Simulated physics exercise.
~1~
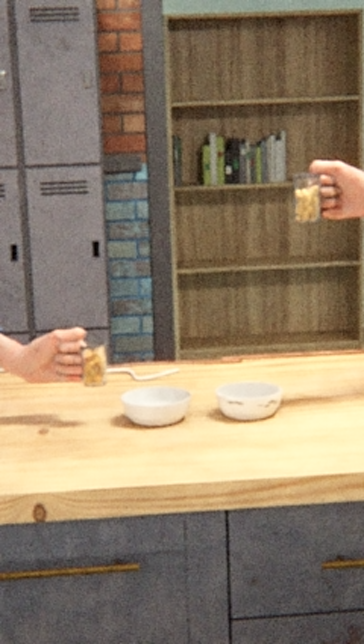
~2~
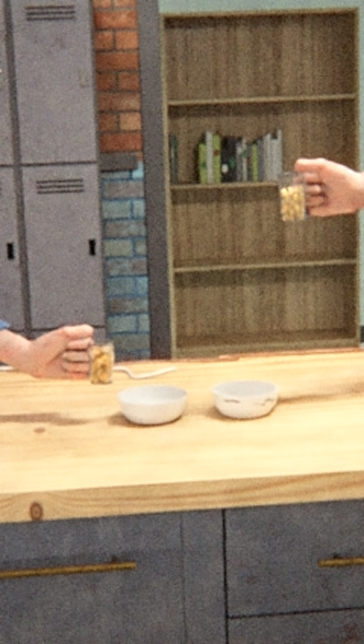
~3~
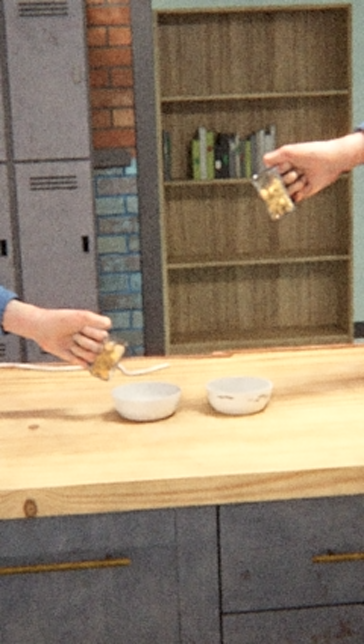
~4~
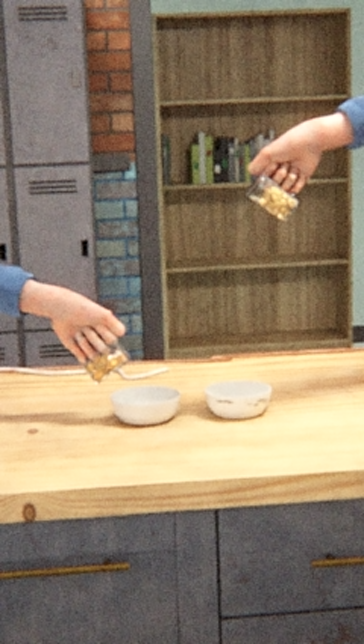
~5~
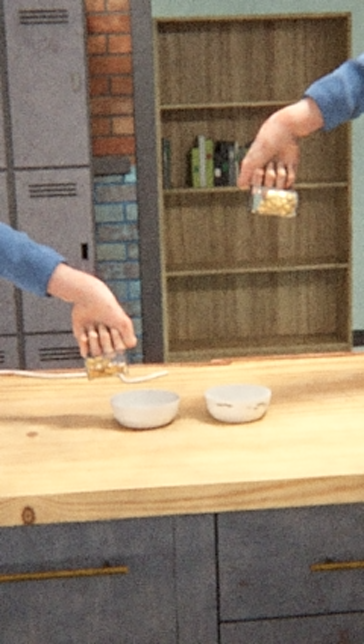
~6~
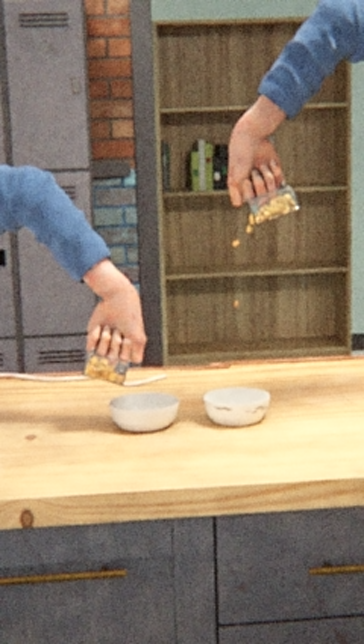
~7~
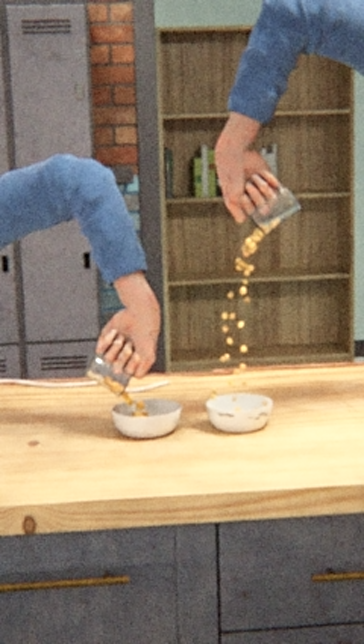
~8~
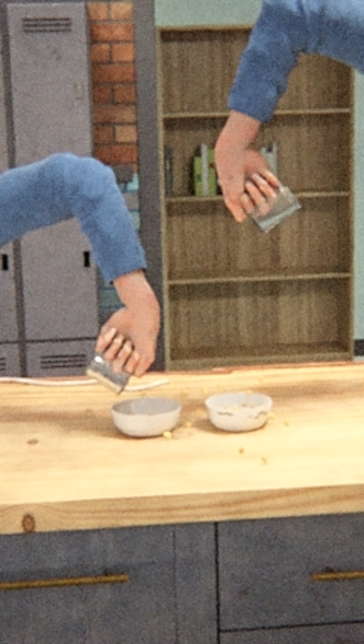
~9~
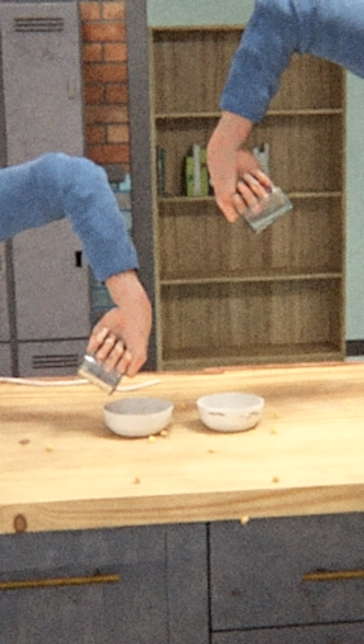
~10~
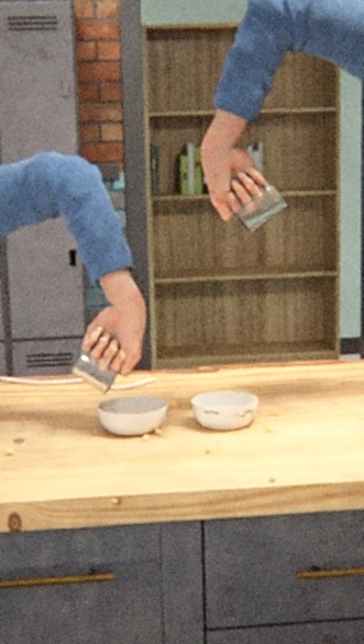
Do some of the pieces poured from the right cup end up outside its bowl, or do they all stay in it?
Several of the pieces from the right cup end up outside its bowl, scattered across the counter. The lower cup on the left gets all of its pieces into its bowl.
